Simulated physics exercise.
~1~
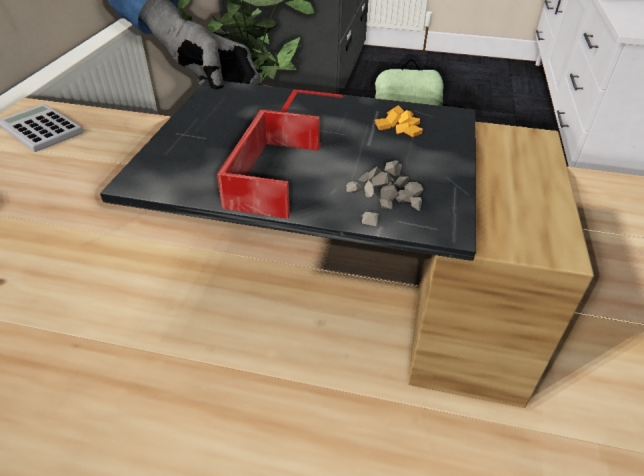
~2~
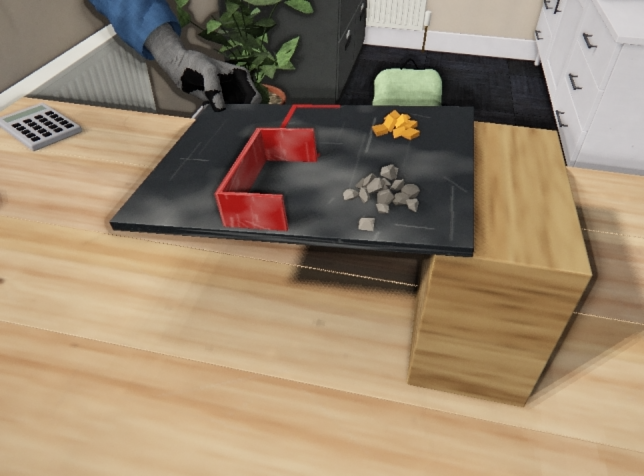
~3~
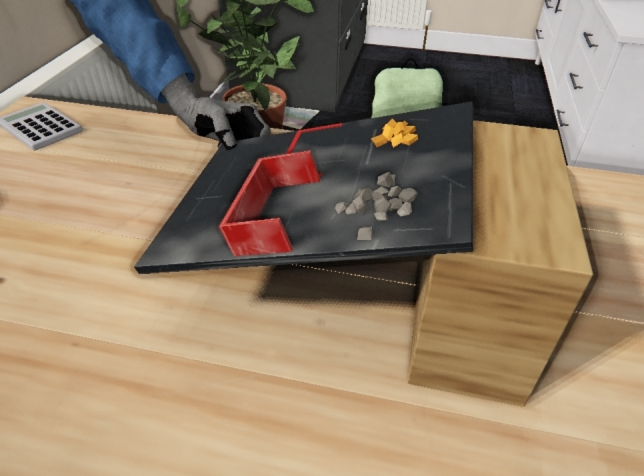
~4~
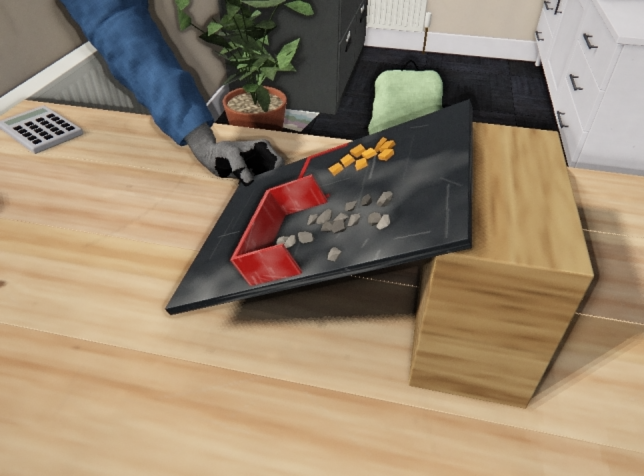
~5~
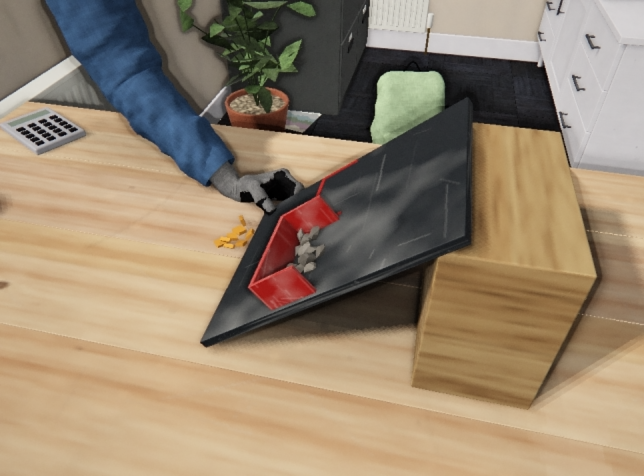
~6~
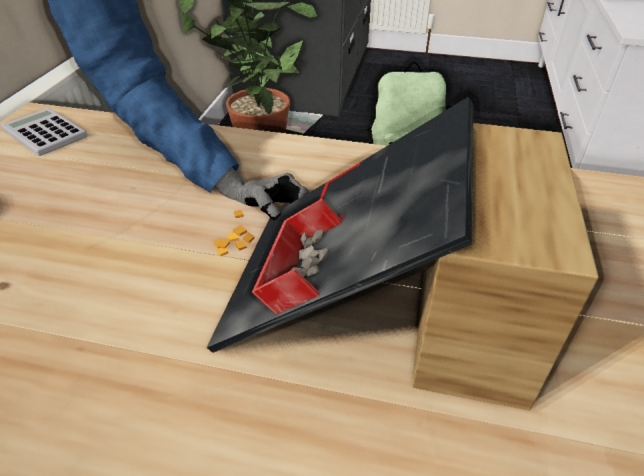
On a pale wooden tabletop in a room with a potted plant and white drawers, seen from above with a slight sway, a dark board rests its right side on a wooden block. It carries grey stones nearer the viewer, orange pieces farther back, and a red barrier to the left of each, while a calculator lies at left. A gloved hand in a blue sleeve lowers the board's left end, and both piles at first stay put. As it steepens, both slide left. The orange pieces pass their barrier and scatter on the table, while the stones finish bunched against theirs.
